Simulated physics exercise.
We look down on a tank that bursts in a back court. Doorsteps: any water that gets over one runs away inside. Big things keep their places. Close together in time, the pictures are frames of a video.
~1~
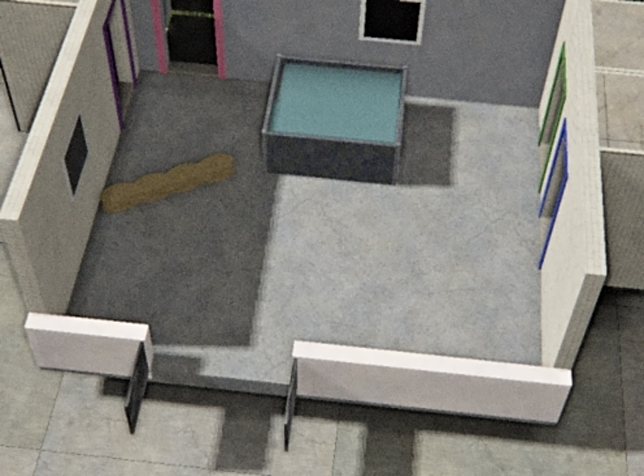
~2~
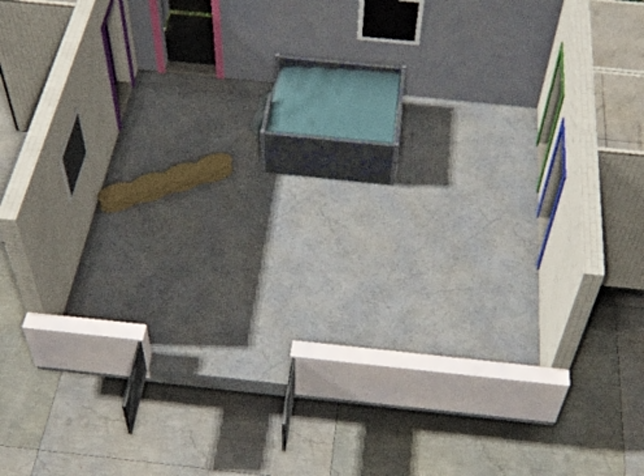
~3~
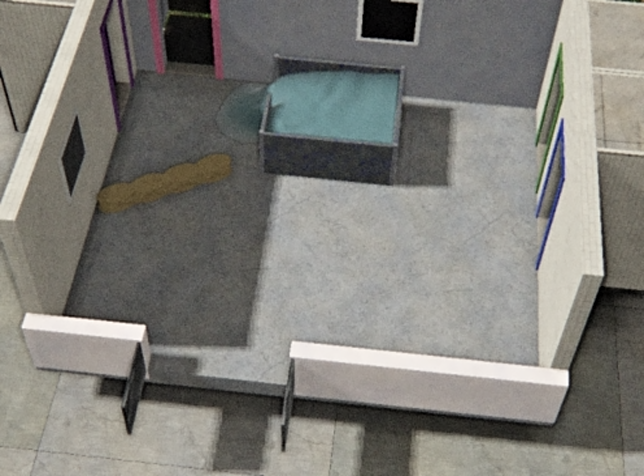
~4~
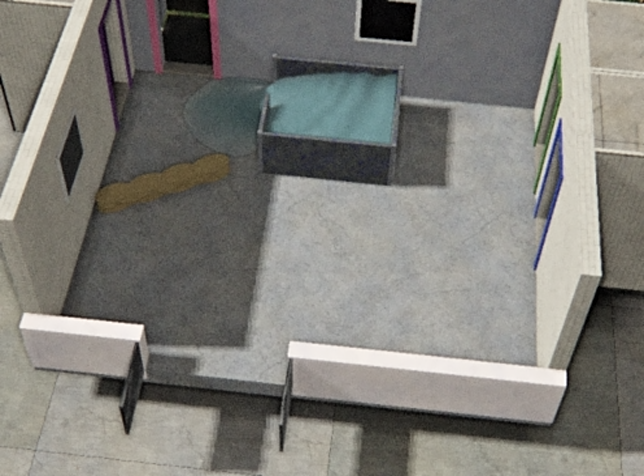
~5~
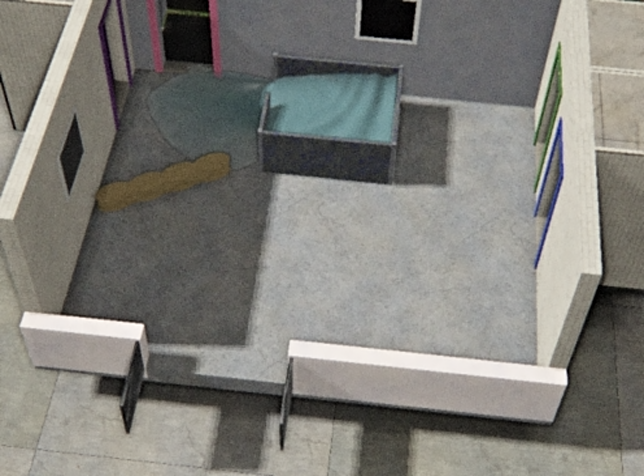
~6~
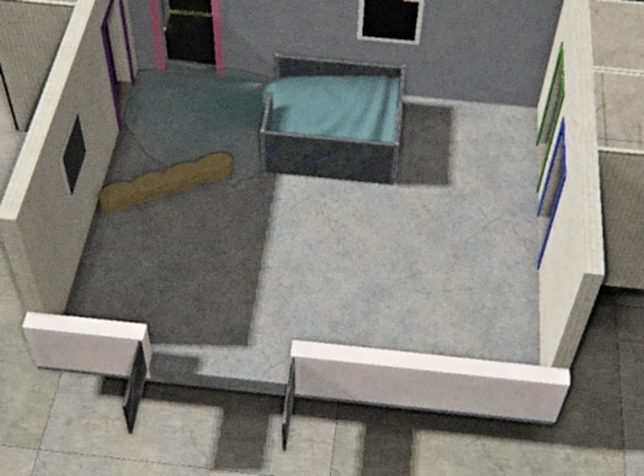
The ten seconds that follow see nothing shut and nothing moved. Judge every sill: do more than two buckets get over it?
Green door: Not too much gets in there; purple door: Too much gets in there; pink door: Too much gets in there; blue door: Not too much gets in there.
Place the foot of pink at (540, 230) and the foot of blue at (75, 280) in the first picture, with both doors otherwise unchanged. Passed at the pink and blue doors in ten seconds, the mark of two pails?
The pink door comes up short, and the blue door comes up short as well.
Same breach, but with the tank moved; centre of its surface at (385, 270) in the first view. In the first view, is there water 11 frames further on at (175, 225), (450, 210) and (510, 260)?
Hit, spared, spared.
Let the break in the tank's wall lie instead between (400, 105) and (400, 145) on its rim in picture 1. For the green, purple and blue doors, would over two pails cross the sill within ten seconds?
Checking each in turn: Green door clears the cutoff, purple door falls below the cutoff, blue door clears the cutoff.
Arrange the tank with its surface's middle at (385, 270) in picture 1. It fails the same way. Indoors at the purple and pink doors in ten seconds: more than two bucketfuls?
Looking at it, the purple door comes in under and the pink door comes in under.
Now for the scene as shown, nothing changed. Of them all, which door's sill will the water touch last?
It's the one in blue.
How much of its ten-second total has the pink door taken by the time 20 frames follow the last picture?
Around 40 percent.
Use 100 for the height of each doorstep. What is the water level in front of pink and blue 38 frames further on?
Approx. 310 % then 0 %.
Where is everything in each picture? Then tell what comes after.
The water tank at (337, 103) is whole and still, in the first picture.
The front is at (260, 133), out from the gap at (276, 103), in the second picture.
The front is at (221, 122), out from the gap at (275, 104), in the third picture.
The front is at (188, 116), out from the gap at (273, 105), in the fourth picture.
The front is at (153, 96), out from the gap at (274, 104), in the fifth picture.
The front is at (136, 76), out from the gap at (276, 104), in the sixth picture.
A moment on, water covers 20 % of the floor; the green door not reached, the purple door over two buckets in, the pink door over two buckets in, the blue door not reached.
Next, water covers 20 % of the floor; the green door not reached, the purple door far over two buckets in, the pink door far over two buckets in, the blue door not reached.
Then, water covers 25 % of the floor; the green door not reached, the purple door far over two buckets in, the pink door far over two buckets in, the blue door not reached.
Later, water covers 40 % of the floor; the green door wet at the sill, nothing in, the purple door far over two buckets in, the pink door far over two buckets in, the blue door not reached.
In the end, water covers 65 % of the floor; the green door wet at the sill, nothing in, the purple door far over two buckets in, the pink door far over two buckets in, the blue door wet at the sill, nothing in.
